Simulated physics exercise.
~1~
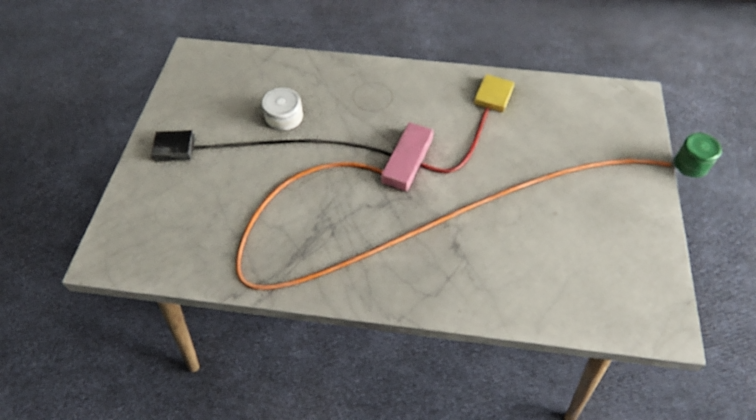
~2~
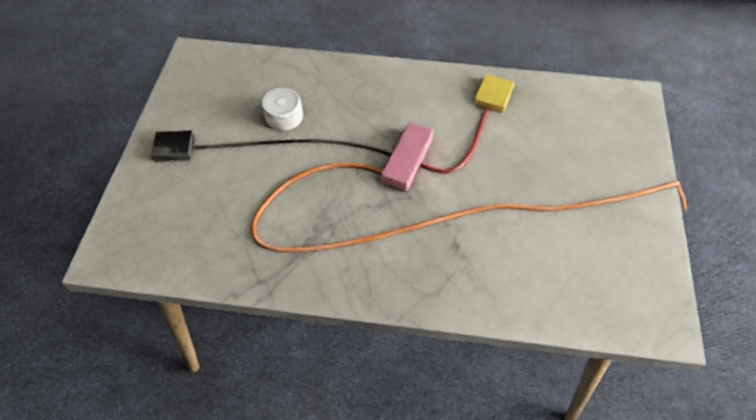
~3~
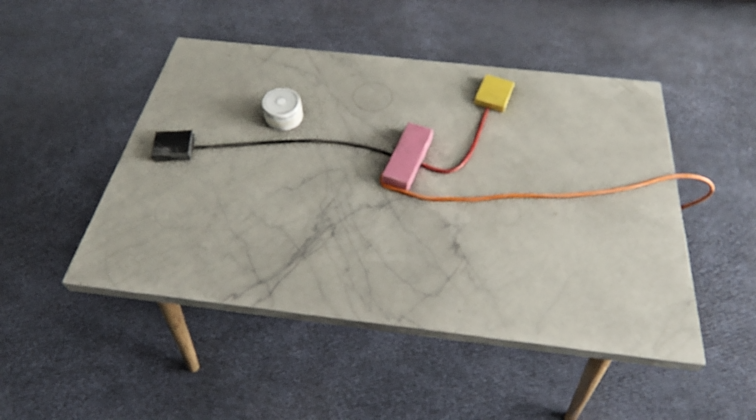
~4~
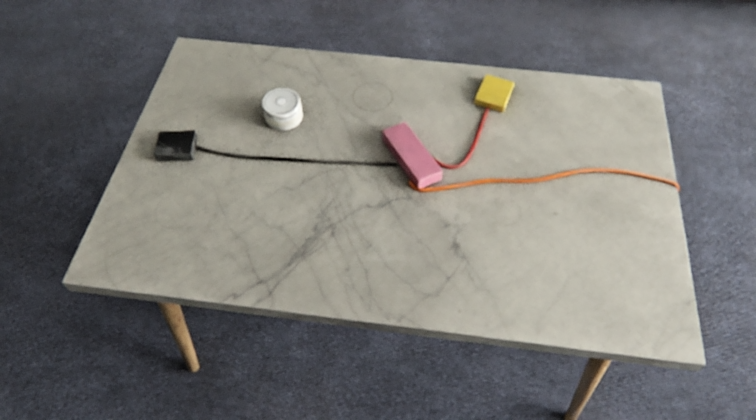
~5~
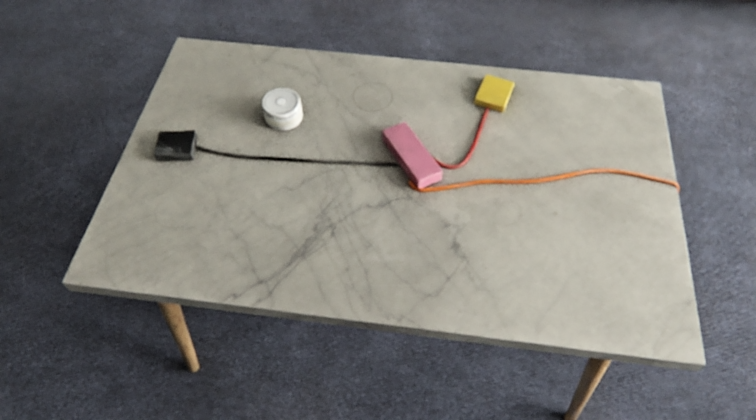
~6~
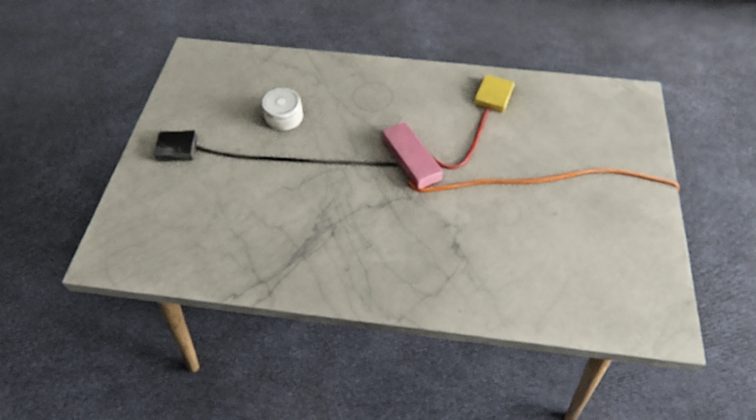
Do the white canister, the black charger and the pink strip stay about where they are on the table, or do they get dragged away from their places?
They stay about where they are. The white canister and the black charger keep their places, and the pink strip turns a little but also keeps its place on the table.
